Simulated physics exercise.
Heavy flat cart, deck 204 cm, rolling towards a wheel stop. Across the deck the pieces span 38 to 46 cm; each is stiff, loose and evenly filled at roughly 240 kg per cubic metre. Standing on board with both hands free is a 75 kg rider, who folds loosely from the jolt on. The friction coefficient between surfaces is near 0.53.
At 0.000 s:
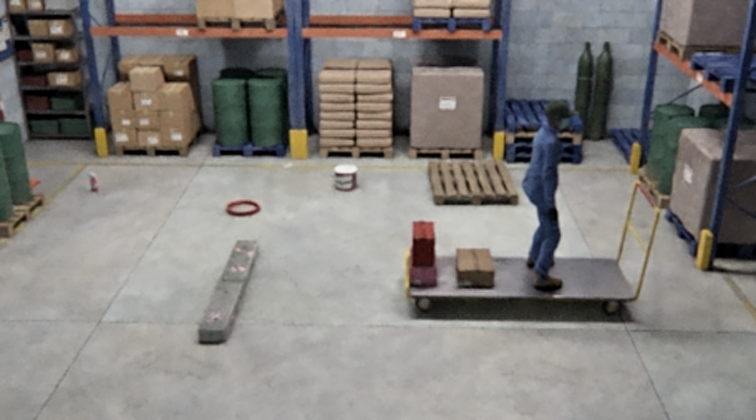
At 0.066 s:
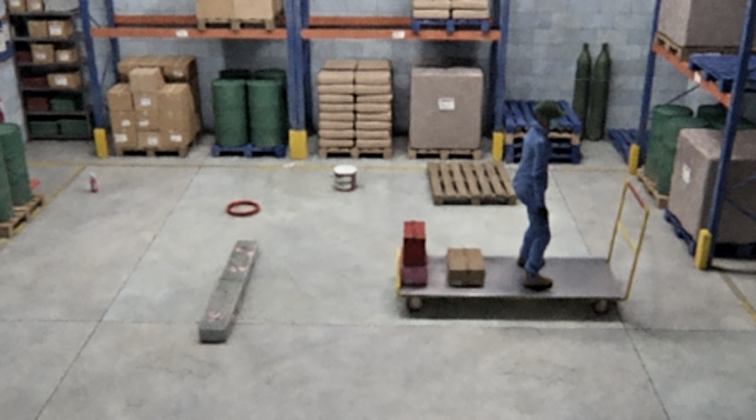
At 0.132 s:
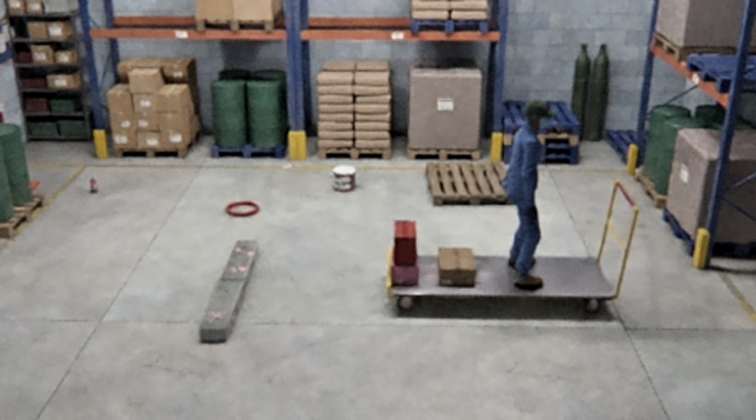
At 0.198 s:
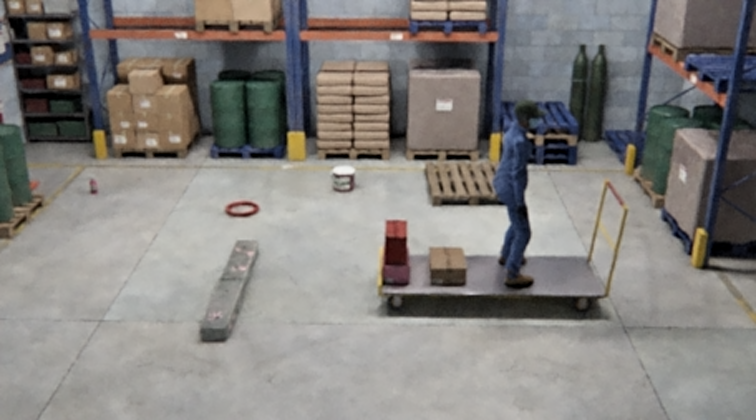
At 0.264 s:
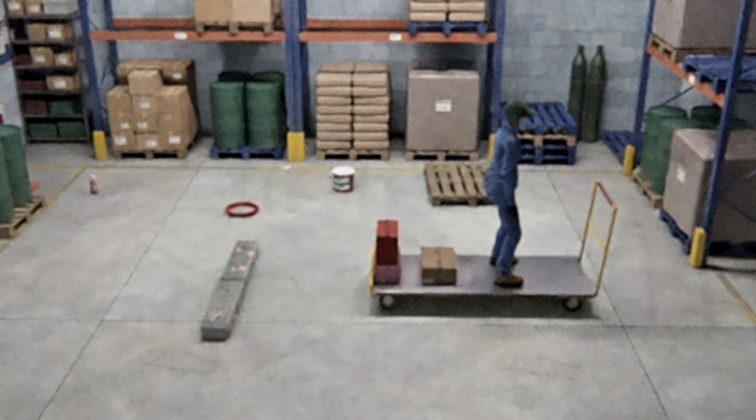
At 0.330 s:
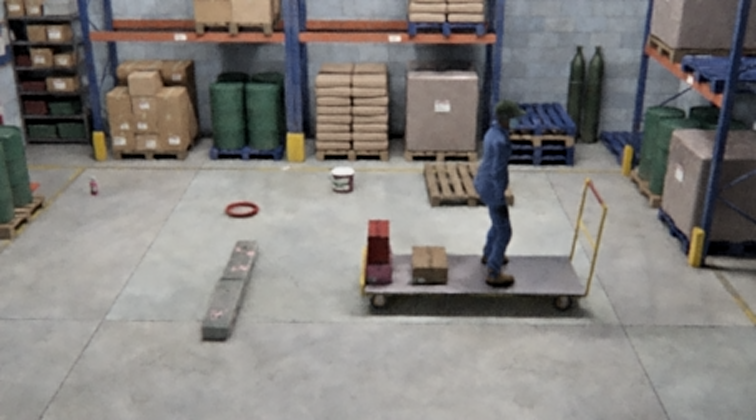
Warehouse floor with a flat trolley rolling slowly left, carrying a standing person in blue, red cartons and a brown box.
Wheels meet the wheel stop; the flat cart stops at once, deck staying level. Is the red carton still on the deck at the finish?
No.
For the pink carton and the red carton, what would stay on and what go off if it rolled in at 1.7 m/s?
Pink: Kept; red: Lost.
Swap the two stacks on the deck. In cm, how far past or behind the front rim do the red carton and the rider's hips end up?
In that case the red one ends 80 cm past the front rim, while the hips stay 90 cm behind it.
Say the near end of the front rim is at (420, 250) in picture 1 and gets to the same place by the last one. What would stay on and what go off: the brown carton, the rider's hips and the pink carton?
In that case brown on, hips on, pink on.
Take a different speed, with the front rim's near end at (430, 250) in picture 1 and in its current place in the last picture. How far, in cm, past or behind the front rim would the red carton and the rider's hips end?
Red: 50 cm past; hips: 20 cm behind.
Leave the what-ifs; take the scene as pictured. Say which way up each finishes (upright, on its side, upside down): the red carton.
At rest: Red on its side.
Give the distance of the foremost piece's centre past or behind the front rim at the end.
Past the rim by around 60 cm.
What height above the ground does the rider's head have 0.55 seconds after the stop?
The head is some 90 cm up from the ground.
Impact comes at 1.32 s.
After 1.87 s the red carton is 25 cm past the rim, tilted 140°, near (210, 273) in the last picture's view.
After 2.32 s the red carton is 60 cm past the rim, tilted 90°, near (174, 280) in the last picture's view.
Final state at 4.1 s, past the rim, red carton; behind it, pink carton, brown carton and the rider's hips.
